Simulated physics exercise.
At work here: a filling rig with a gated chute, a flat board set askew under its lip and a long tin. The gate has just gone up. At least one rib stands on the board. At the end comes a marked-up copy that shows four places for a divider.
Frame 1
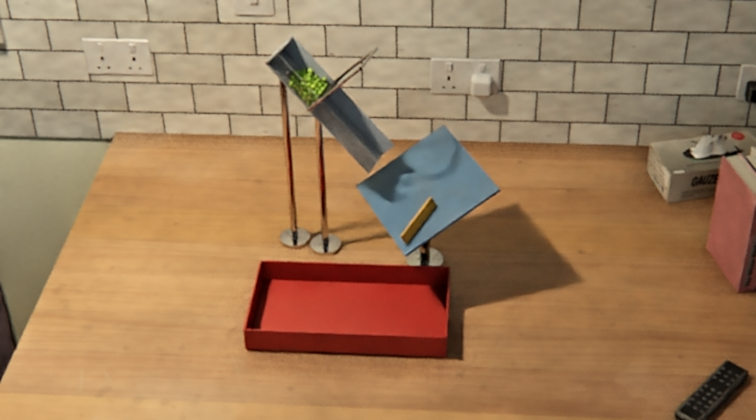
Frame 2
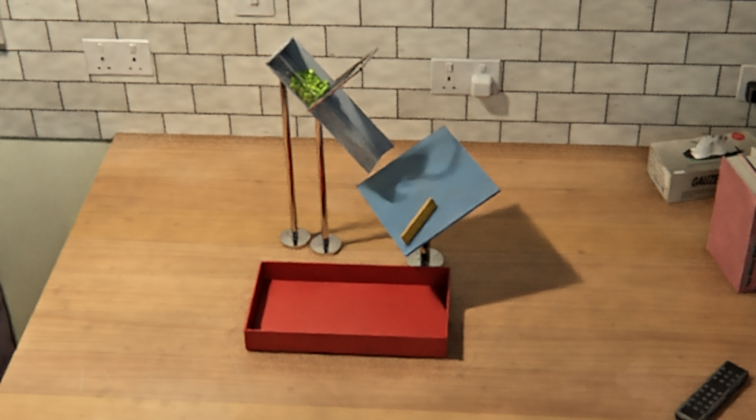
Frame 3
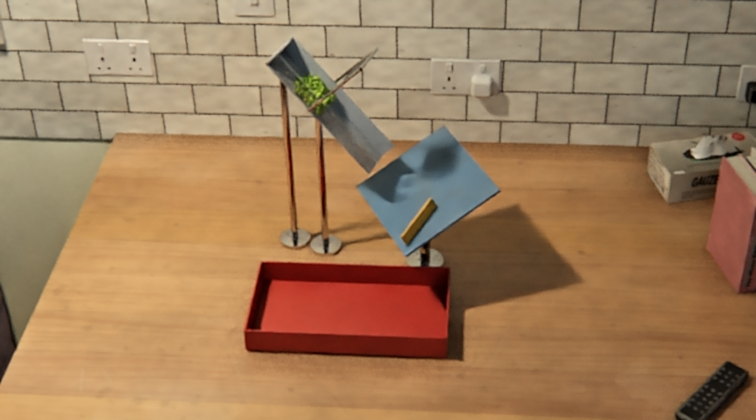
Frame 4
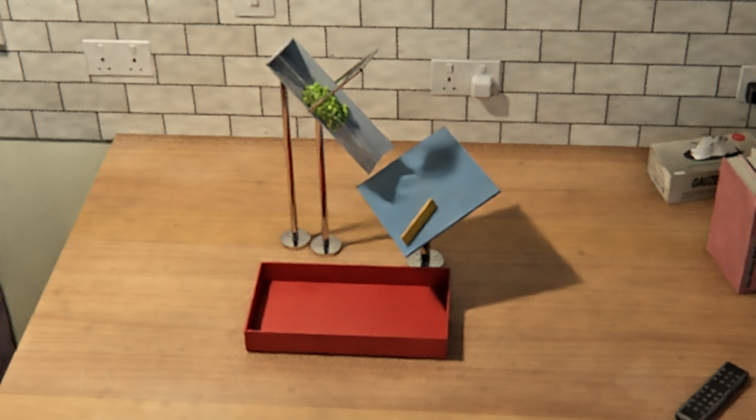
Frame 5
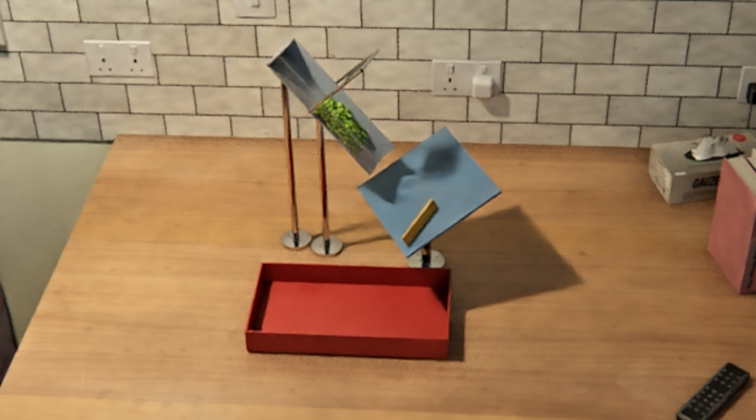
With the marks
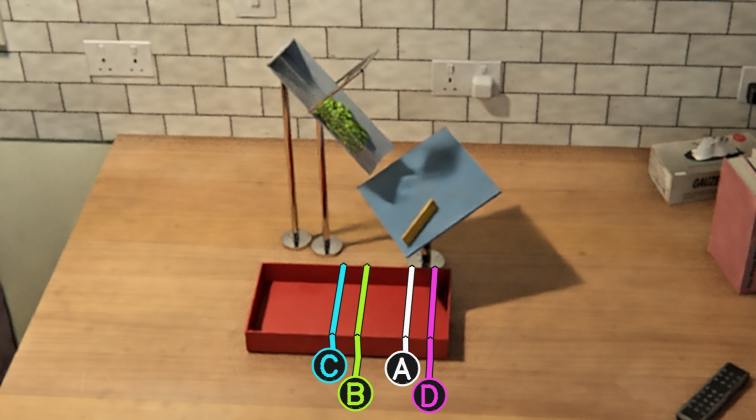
Bright green peas bunch near the top of a sloping grey-blue chute on slim metal stands, seen from a fixed, raised view over a wooden table against a white brick-tiled wall. A tilted blue board with a short yellowish rib sits below the chute to the right, behind an empty red tin. The peas slide down the chute, slowly then faster, stretching into a longer patch.
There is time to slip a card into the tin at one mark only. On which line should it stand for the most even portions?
The best line is B.
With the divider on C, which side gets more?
Right.
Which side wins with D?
Left.
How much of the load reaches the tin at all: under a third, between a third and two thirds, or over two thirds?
About that: Over two thirds.
On the marked copy, line A crosses the front rim at (405, 337); line B crosses the front rim at (357, 336); line C crosses the front rim at (332, 335); line D crosses the front rim at (430, 338).
With A, of what is caught, all but a few on the left of the divider, only a few on the right.
With B, of what is caught, close to a third on the left of the divider, close to two thirds on the right.
With C, of what is caught, only a few on the left of the divider, all but a few on the right.
With D, of what is caught, the whole lot on the left of the divider, none at all on the right.
